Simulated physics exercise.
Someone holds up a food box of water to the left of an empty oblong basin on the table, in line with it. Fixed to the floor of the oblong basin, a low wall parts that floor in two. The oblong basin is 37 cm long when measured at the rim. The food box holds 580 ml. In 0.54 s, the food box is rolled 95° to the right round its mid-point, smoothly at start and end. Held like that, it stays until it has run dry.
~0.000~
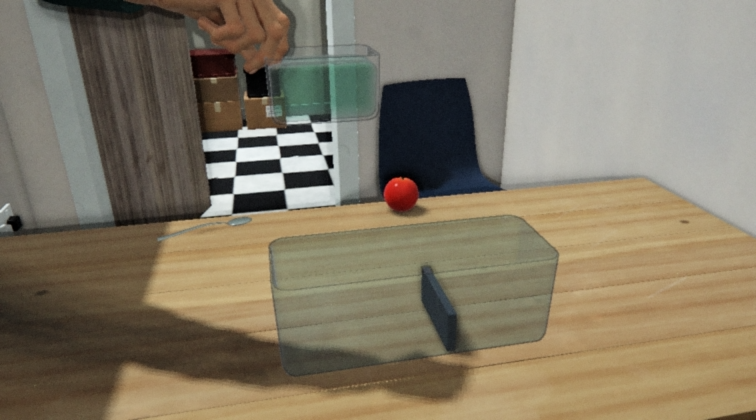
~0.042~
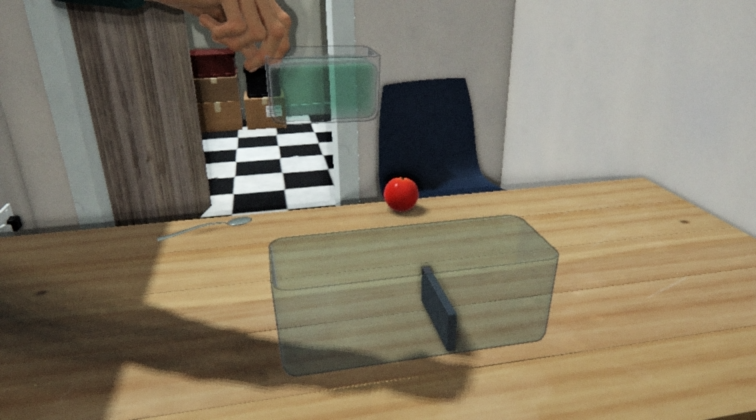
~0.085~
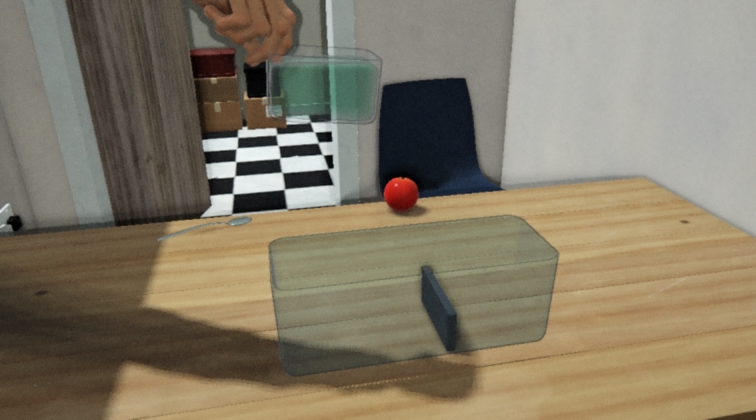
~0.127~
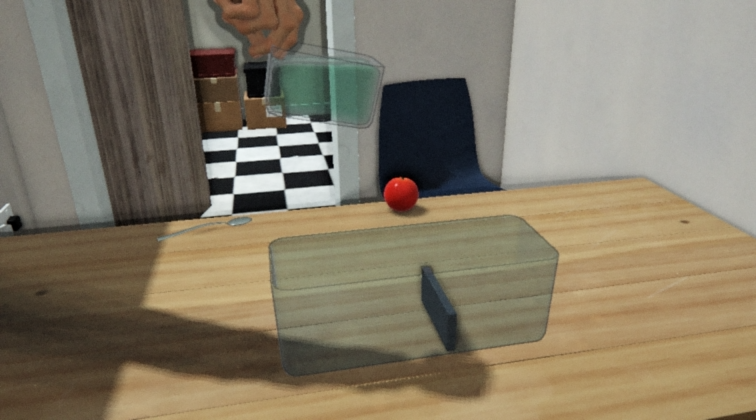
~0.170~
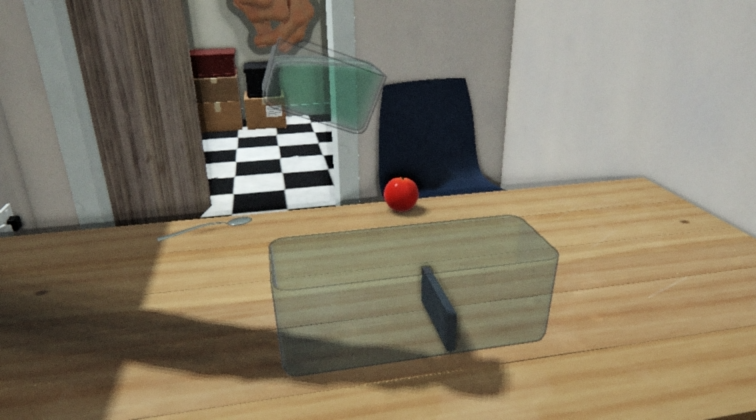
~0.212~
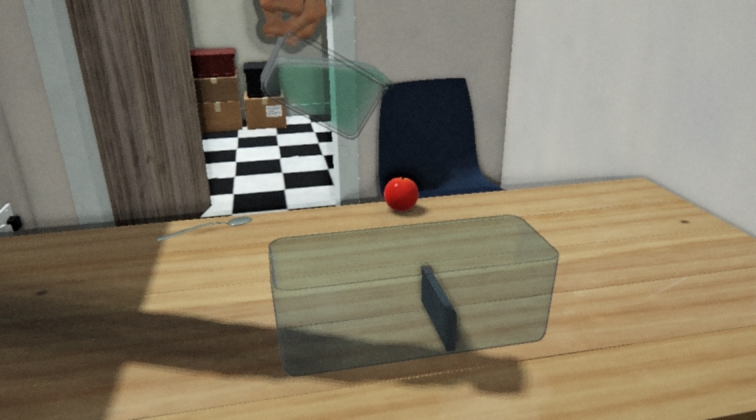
At a wooden table with a red tomato-like object, a spoon and an empty clear basin split by a low dark wall, a hand holds up a clear box of green-tinted water. The hand keeps it nearly level, then rolls it steadily to the right, its right rim dipping, until it leans clearly.
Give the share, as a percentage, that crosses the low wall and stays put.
Around 57 %.
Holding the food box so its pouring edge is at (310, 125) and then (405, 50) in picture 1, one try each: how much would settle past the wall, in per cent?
Try 1: 5 %; try 2: 80 %.
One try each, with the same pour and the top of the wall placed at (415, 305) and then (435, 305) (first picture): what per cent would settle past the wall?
Some 80 in a hundred, then some 60 in a hundred.
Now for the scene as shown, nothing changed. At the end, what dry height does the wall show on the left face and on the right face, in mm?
For the left, around 52 mm; for the right, around 42 mm.
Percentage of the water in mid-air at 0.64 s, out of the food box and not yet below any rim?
Estimate: Around 16 per cent.
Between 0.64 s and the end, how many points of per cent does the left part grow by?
About 22 percent.
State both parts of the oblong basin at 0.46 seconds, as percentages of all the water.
Roughly 5 sits left and 4 sits right.
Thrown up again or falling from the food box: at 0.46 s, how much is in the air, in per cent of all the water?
I'd say close to 62 per cent.
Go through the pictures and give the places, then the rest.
It leans 0°; its right rim is at (373, 51); the water meets the walls at (268, 64) and (371, 60); the oblong basin's rim runs from (271, 265) to (539, 236); the wall's top is at (438, 290), in the first frame.
It leans 1°; its right rim is at (374, 53); the water meets the walls at (268, 64) and (371, 60), in the second frame.
It leans 6°; its right rim is at (375, 57); the water meets the walls at (269, 62) and (372, 61), in the third frame.
It leans 12°; its right rim is at (378, 63); the water meets the walls at (271, 61) and (375, 63), in the fourth frame.
It leans 21°; its right rim is at (379, 73); the water meets the walls at (272, 64) and (379, 65); 1 per cent is over the edge, in the fifth frame.
It leans 32°; its right rim is at (380, 83); the water meets the walls at (269, 66) and (378, 75); 5 per cent is over the edge, in the sixth frame.
By 0.46 s the tilt is 90° and 29 per cent is still to pour, 5 is left of the wall and 4 right of it.
By 0.64 s the tilt is 95° and 9 per cent is still to pour, 18 is left of the wall and 56 right of it.
By 0.83 s the tilt is 95° and 3 per cent is still to pour, 32 is left of the wall and 56 right of it.
By 1.04 s the tilt is 95° and 1 per cent is still to pour, 38 is left of the wall and 56 right of it.
At rest 40 per cent lies left of the wall, 57 right of it and 3 outside.
